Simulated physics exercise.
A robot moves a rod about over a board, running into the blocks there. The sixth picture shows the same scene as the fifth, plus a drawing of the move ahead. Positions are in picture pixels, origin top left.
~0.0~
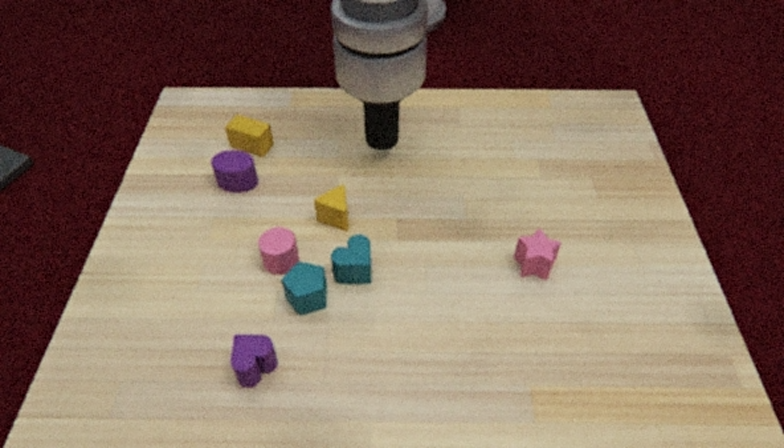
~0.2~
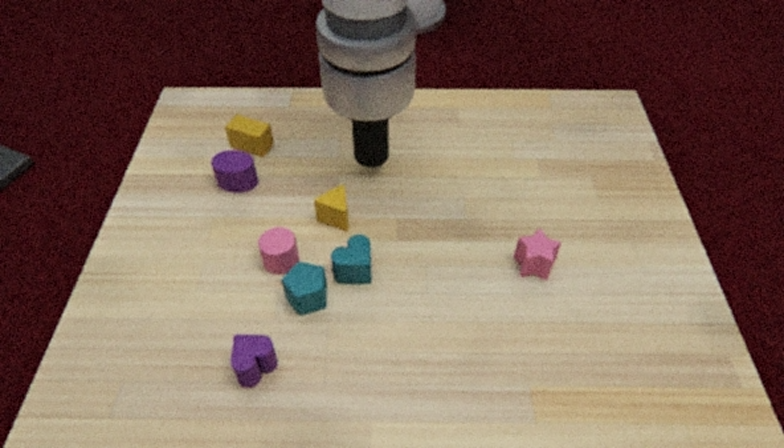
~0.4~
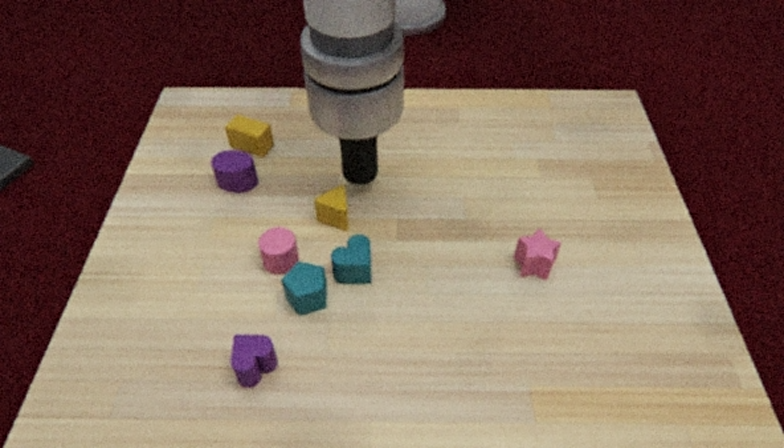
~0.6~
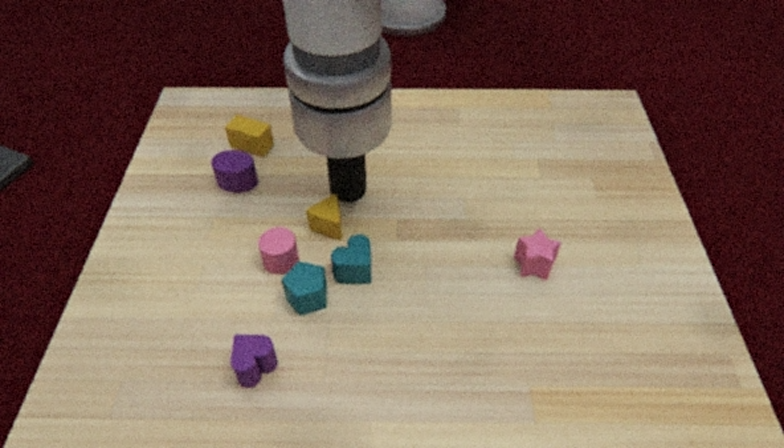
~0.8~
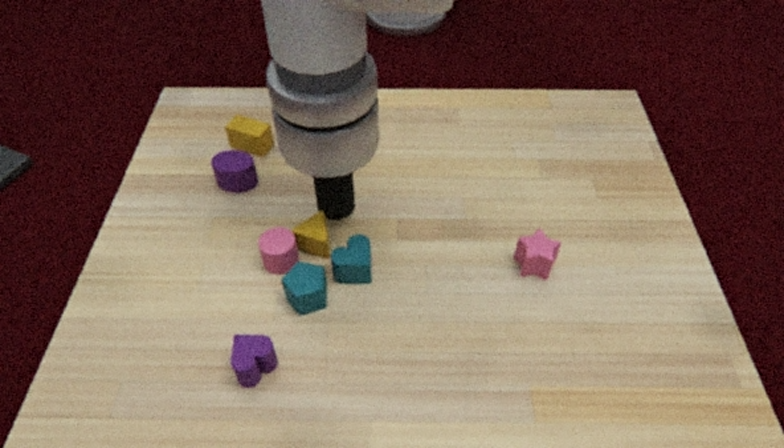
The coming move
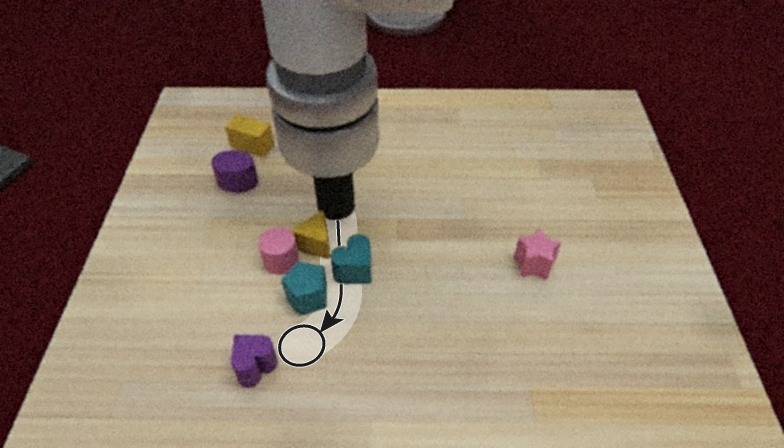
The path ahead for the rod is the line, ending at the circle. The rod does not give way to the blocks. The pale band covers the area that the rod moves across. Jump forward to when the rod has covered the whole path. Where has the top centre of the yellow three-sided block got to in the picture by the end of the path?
My best guess is (302, 253).
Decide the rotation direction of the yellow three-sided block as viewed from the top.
The answer is clockwise.
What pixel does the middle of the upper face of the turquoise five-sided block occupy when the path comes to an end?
By then it is at (263, 307).
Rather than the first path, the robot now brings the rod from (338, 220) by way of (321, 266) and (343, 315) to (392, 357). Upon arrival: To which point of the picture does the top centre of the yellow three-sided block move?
The point I'd pick in the picture is (283, 267).
The drawn path runs from (338, 220) via (340, 260) and (339, 305), ending at (302, 345).
What follows on the original path. One third of the way, rod at (338, 247); pink round block at (270, 243); yellow three-sided block at (302, 249), turned 90° clockwise; turquoise heart-shaped block at (360, 260).
Two thirds of the way, rod at (338, 293); pink round block at (270, 243); turquoise five-sided block at (294, 294), turned 45° clockwise; yellow three-sided block at (302, 253), turned 115° clockwise; turquoise heart-shaped block at (374, 287), turned 40° anticlockwise.
At the end, rod at (299, 333); pink round block at (270, 243); turquoise five-sided block at (263, 307), turned 115° clockwise; yellow three-sided block at (302, 253), turned 115° clockwise; turquoise heart-shaped block at (374, 287), turned 40° anticlockwise.
